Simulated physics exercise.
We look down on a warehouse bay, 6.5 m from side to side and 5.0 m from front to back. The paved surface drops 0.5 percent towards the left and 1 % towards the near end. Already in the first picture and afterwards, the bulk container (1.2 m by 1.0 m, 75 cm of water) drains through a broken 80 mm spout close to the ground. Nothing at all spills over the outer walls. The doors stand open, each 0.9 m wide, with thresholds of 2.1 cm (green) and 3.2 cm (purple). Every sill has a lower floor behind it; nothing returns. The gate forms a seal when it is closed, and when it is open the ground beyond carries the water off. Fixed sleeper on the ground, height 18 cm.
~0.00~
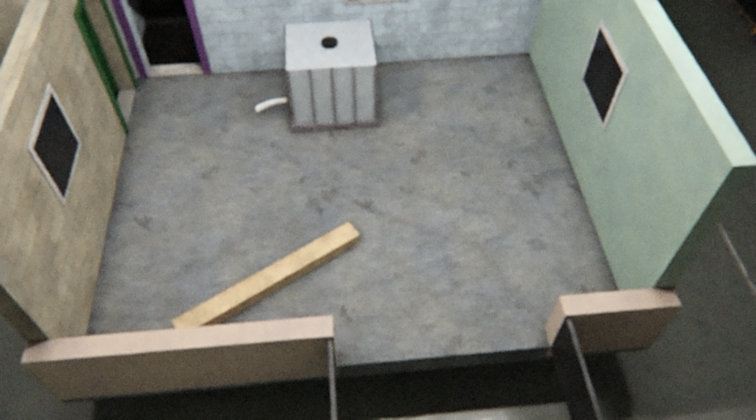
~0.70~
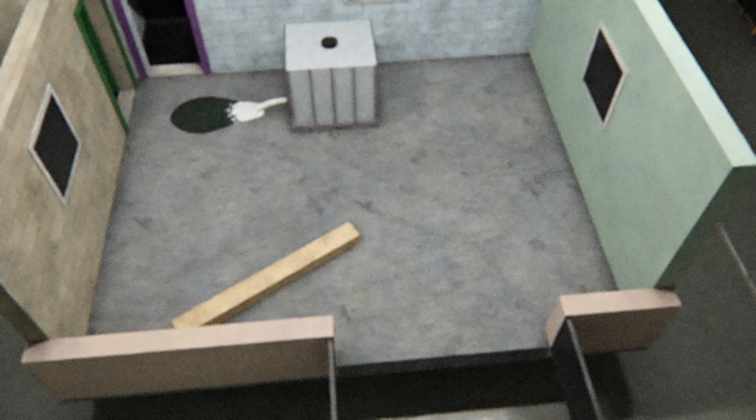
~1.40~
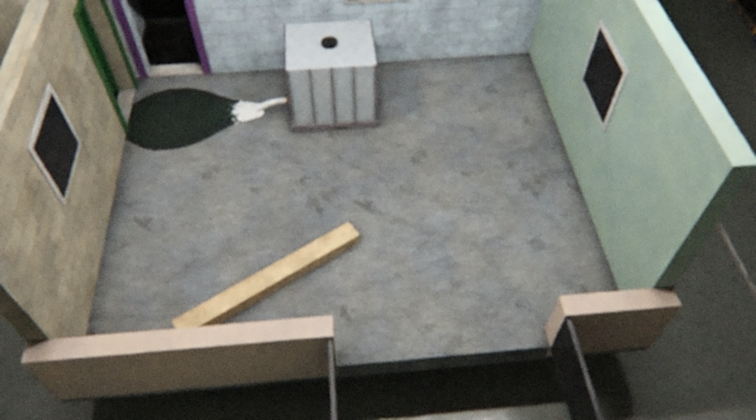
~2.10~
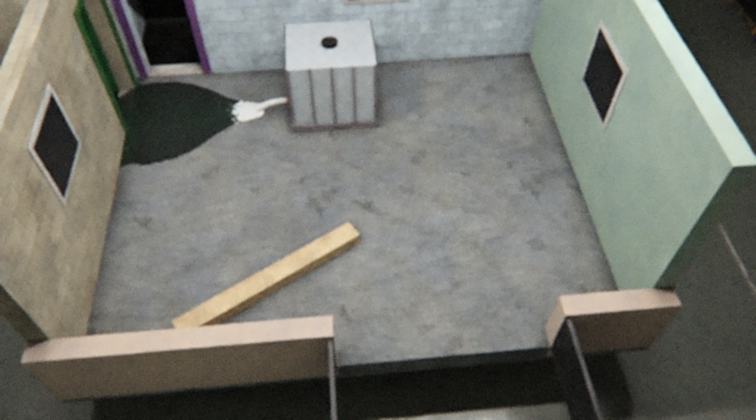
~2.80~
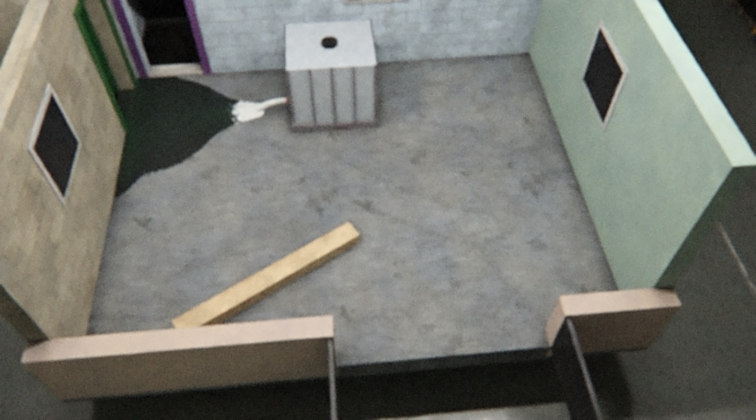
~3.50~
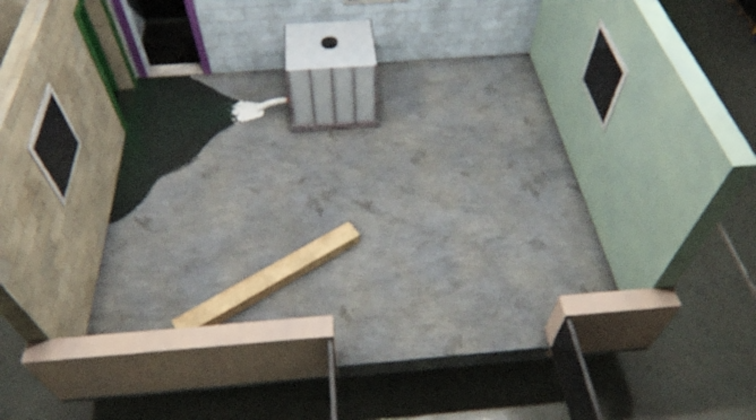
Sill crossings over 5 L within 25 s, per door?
Green door: Over; purple door: Under.
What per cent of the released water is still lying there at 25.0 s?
Around 74 out of every hundred.
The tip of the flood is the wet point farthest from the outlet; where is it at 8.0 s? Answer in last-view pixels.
In the last view, it's close to (83, 355).
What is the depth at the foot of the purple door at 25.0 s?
1.4 cm.
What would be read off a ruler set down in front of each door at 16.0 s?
So green stands at 3.5 cm, while purple stands at 1.4 cm.
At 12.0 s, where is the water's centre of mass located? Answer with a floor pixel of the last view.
Roughly (164, 192) in the last view.
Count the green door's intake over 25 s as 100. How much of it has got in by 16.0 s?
65 %.
After 5.0 s water covers 10 % of the floor and is deepest (4 cm) near (129, 125); green door 3.9 cm at the sill, 8 L in, purple door 1.6 cm at the sill, 0 L in.
After 8.0 s water covers 20 % of the floor and is deepest (4 cm) near (129, 125); green door 3.9 cm at the sill, 18 L in, purple door 1.6 cm at the sill, 0 L in.
After 12.0 s water covers 25 % of the floor and is deepest (5 cm) near (132, 108); green door 3.8 cm at the sill, 34 L in, purple door 1.4 cm at the sill, 0 L in.
After 16.0 s water covers 30 % of the floor and is deepest (4 cm) near (132, 108); green door 3.7 cm at the sill, 49 L in, purple door 1.4 cm at the sill, 0 L in.
After 25.0 s water covers 40 % of the floor and is deepest (5 cm) near (80, 369); green door 3.3 cm at the sill, 76 L in, purple door 1.5 cm at the sill, 0 L in.
